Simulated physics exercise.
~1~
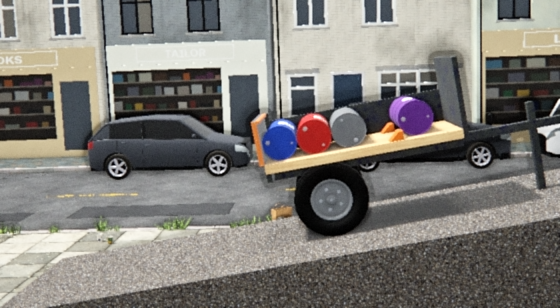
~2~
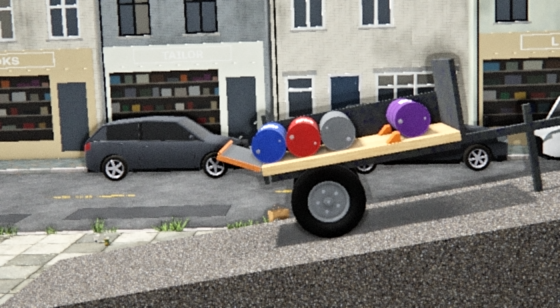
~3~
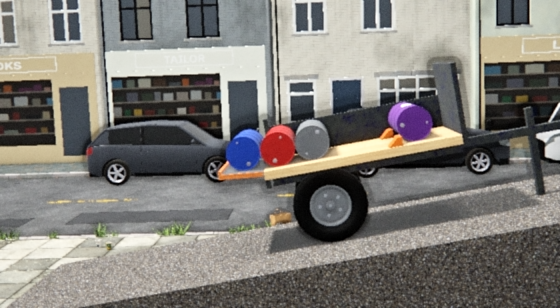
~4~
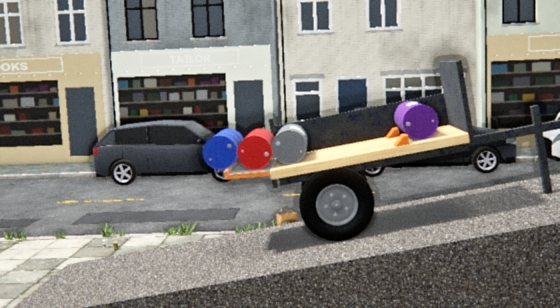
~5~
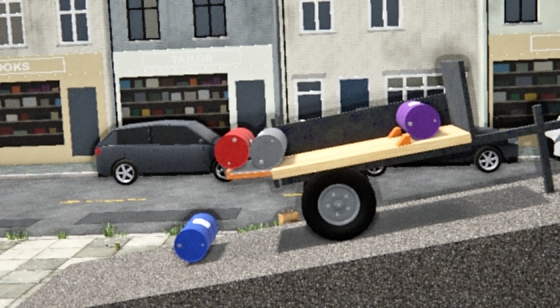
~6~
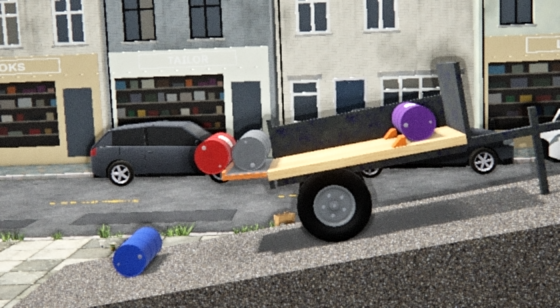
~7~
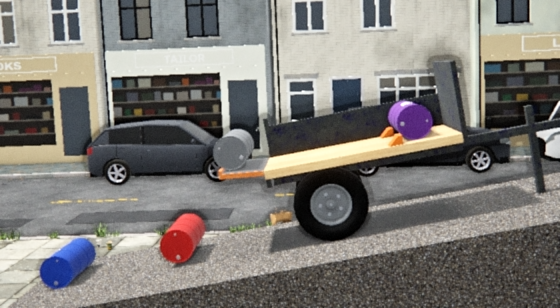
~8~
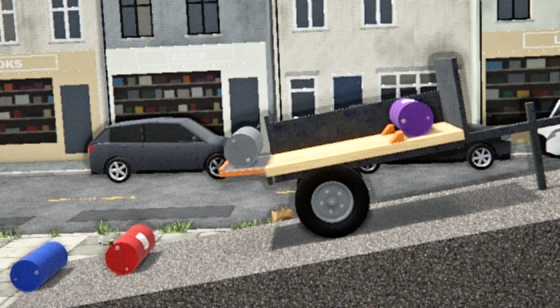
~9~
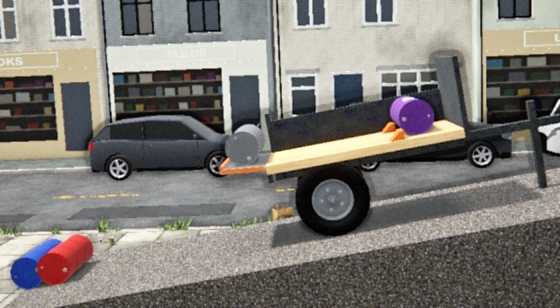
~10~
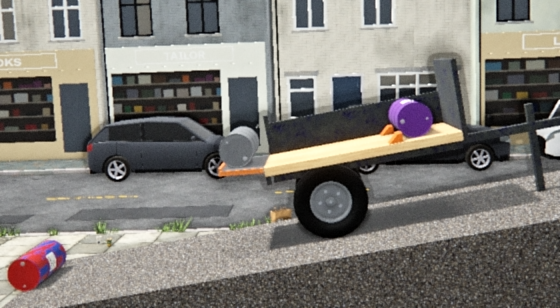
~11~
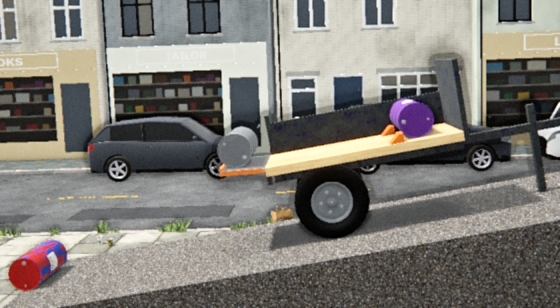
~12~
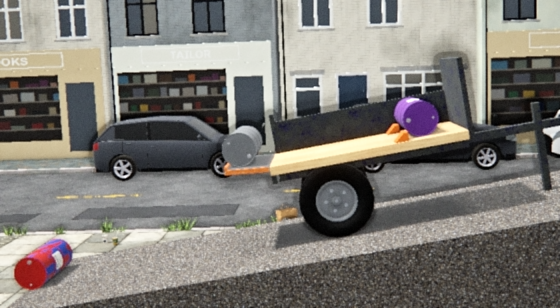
A blue drum and then a red one rolled off the lowered tailgate of a trailer parked on a slope and tumbled down to the left, ending up together, while the grey drum stopped on the tailgate and the purple one stayed behind an orange chock.
